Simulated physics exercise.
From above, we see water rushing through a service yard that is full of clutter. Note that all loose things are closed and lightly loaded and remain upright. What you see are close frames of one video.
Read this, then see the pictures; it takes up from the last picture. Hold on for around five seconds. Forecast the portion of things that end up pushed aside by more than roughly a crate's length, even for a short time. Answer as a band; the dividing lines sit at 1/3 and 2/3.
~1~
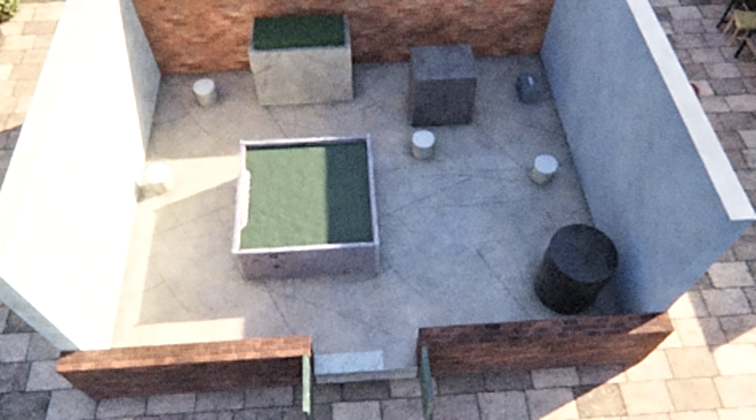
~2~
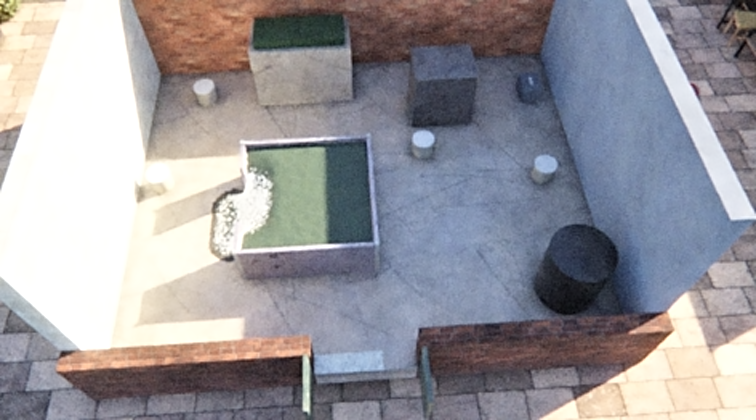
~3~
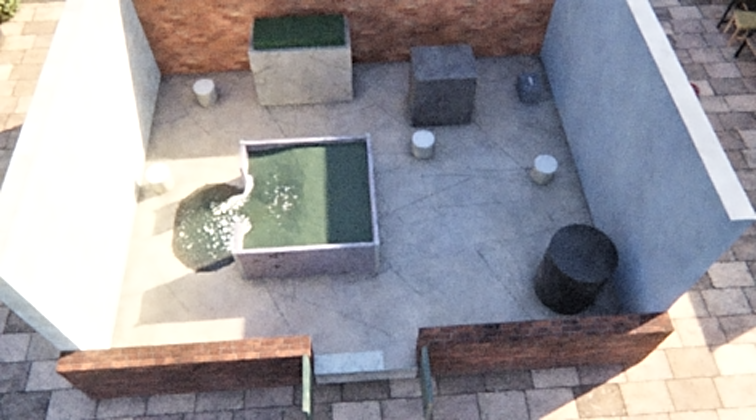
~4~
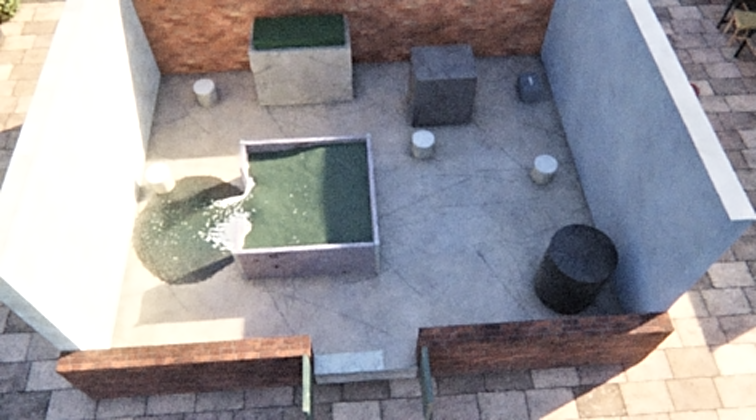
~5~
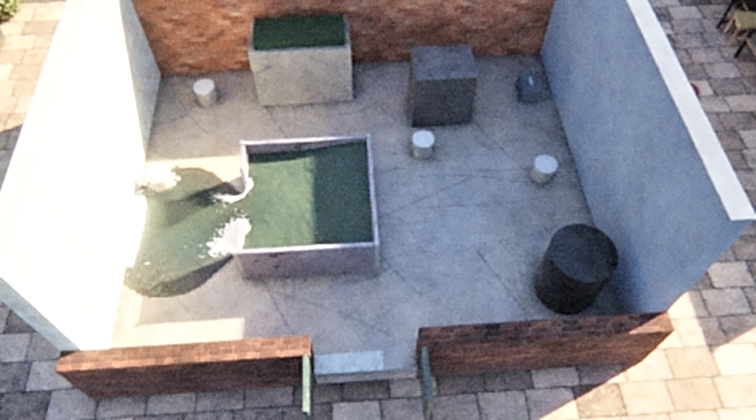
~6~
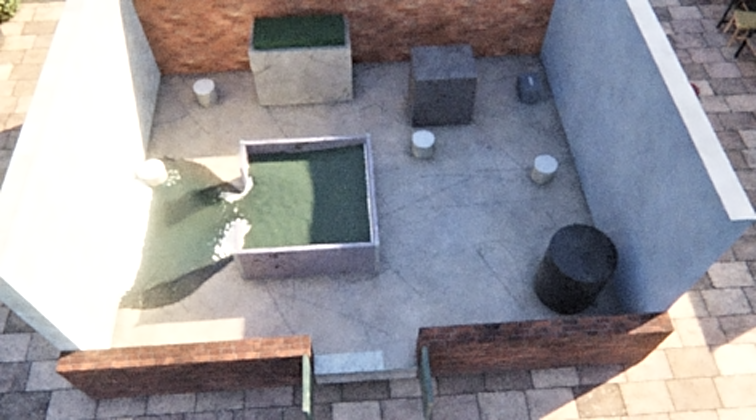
1/3 to 2/3.
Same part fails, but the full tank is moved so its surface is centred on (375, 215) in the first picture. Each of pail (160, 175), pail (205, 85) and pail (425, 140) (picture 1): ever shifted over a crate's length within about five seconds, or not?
Taking them in turn: Got sent well off; got sent well off; kept near its start.
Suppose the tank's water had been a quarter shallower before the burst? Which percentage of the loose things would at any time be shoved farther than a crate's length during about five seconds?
Around 40 in a hundred.
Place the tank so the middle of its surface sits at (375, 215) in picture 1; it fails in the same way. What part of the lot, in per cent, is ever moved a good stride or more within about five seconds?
Estimate: Close to 40 per cent.
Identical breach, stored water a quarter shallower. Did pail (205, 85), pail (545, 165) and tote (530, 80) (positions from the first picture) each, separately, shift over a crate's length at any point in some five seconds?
Went the distance, fell short, fell short.
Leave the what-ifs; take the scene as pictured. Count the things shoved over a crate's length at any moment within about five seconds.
Total: 2.
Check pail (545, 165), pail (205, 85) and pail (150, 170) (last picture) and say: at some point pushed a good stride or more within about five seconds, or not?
Short of that, goes that far, goes that far.
A moment on, 1 of 5 are well off their spots; 1 afloat.
Next, 2 of 5 are well off their spots; 1 afloat.
Later, 2 of 5 are well off their spots; 2 afloat.
In the end, 2 of 5 are well off their spots, and 2 have been at some point; 2 afloat.
